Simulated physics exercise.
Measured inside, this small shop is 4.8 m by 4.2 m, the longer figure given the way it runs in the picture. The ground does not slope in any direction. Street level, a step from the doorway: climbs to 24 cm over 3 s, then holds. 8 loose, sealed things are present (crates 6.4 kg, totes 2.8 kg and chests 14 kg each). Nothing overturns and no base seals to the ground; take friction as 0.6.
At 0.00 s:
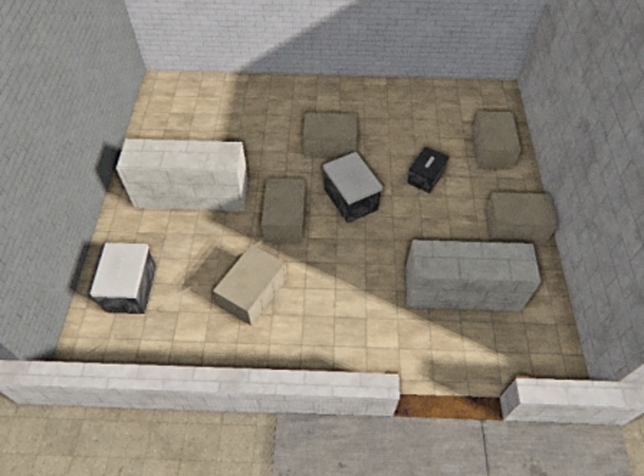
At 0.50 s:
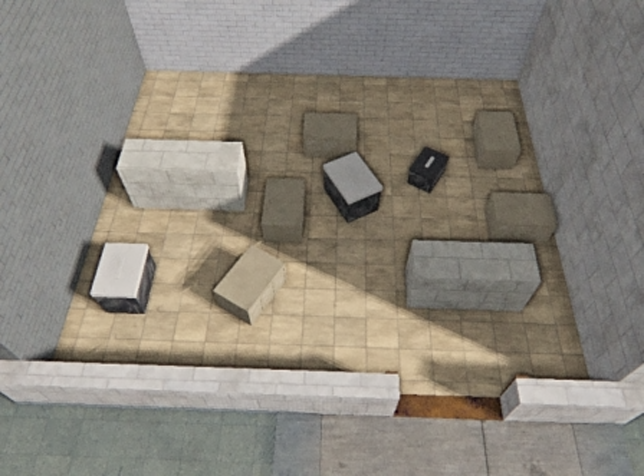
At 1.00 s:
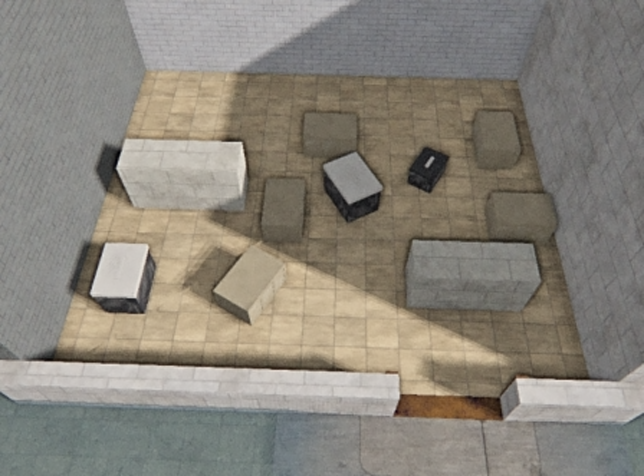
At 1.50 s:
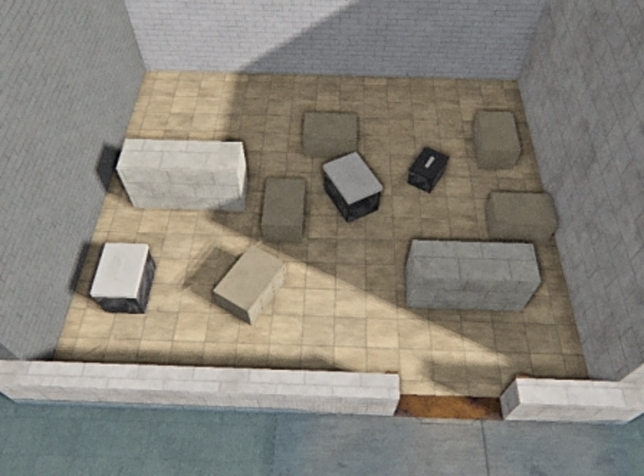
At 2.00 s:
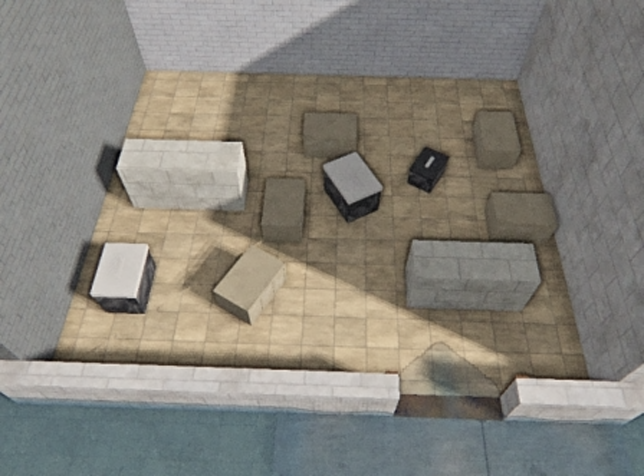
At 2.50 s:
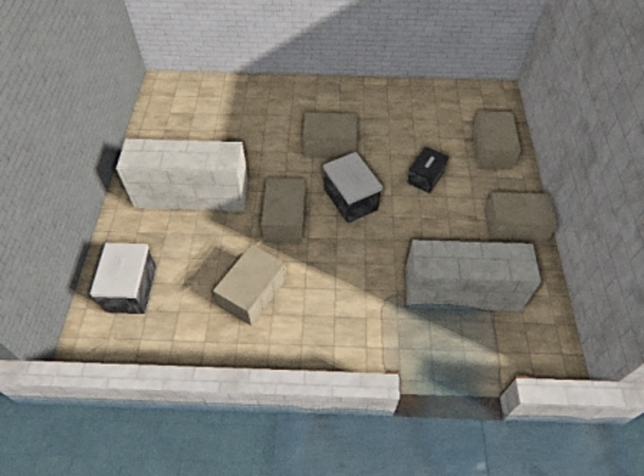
Water spreading across the street outside a small walled shop, then entering through the doorway, while the boxes inside stay still.
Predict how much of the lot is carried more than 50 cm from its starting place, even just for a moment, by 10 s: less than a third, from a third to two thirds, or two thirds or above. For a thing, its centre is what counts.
From a third to two thirds.
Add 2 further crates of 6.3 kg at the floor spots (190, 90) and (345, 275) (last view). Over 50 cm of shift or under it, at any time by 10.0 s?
Note: Item 1 below threshold; item 2 above threshold.
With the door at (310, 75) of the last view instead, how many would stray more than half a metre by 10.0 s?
So the tally would be 8.
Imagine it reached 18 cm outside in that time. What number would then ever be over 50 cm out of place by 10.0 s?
That would give 4.
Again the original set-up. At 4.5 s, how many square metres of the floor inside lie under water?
Near 7.5 m2 in all.
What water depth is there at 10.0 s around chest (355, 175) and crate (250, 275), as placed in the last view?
Depths: Near 4 cm, then near 12 cm.
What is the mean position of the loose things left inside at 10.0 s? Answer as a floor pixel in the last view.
Roughly at (312, 157).
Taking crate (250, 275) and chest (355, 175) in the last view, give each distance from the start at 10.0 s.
One is off by 120 cm, the other by 0 cm, in the order asked.
After 3.5 s 0 of 8 are over 50 cm from their spots; 0 afloat.
After 4.5 s 0 of 8 are over 50 cm from their spots; 0 afloat.
After 7.0 s 3 of 8 are over 50 cm from their spots; 1 afloat.
After 10.0 s 5 of 8 are over 50 cm from their spots, and 5 have been at some point; 7 afloat.
